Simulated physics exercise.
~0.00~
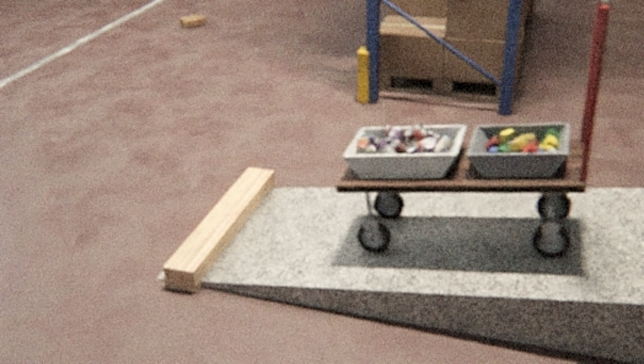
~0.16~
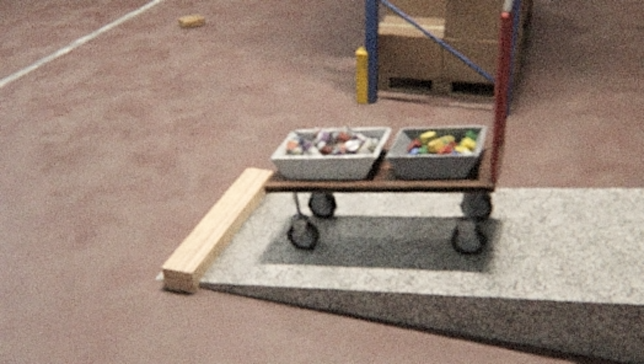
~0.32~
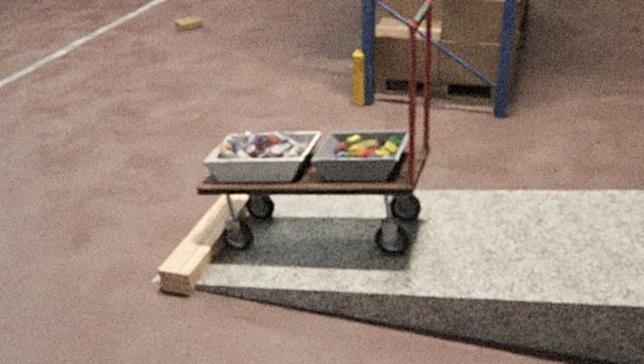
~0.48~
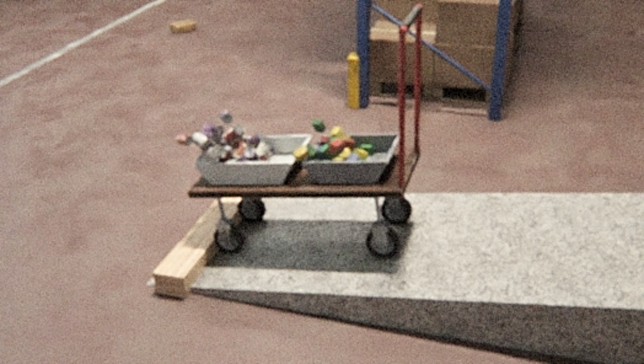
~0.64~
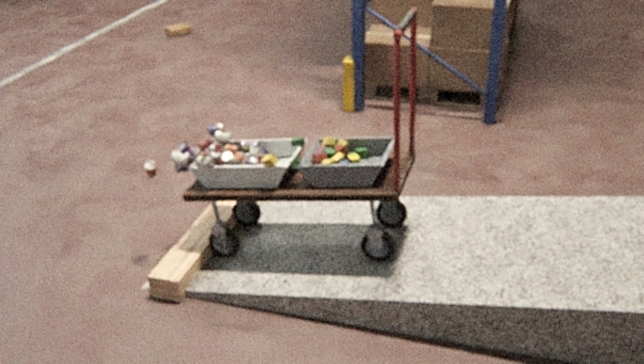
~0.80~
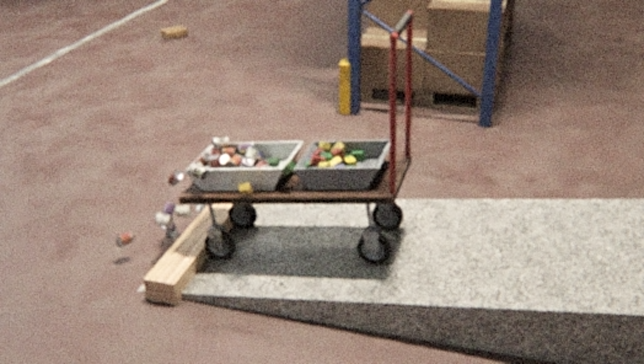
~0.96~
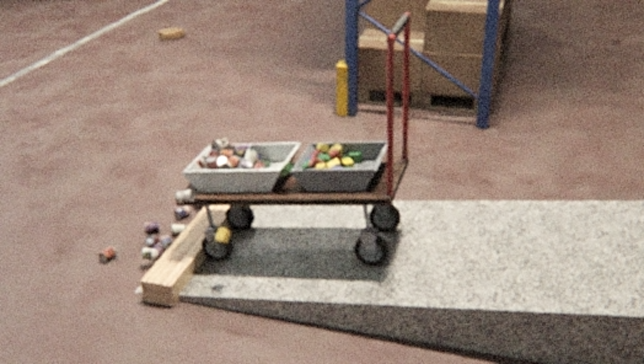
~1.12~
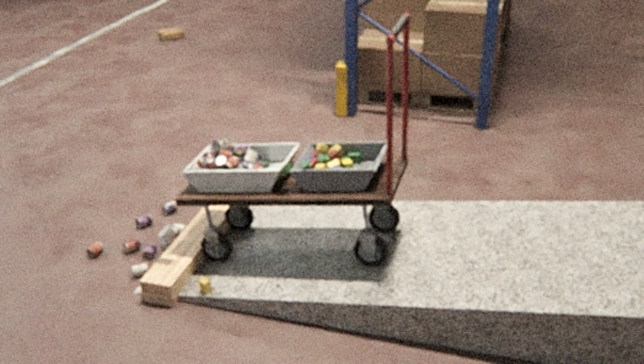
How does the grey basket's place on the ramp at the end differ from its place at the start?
At the start the grey basket is farther up the ramp, on the right side of the view. By the end it is farther left and lower down the ramp, near the middle of the view, on the trolley stopped at the wooden sill.
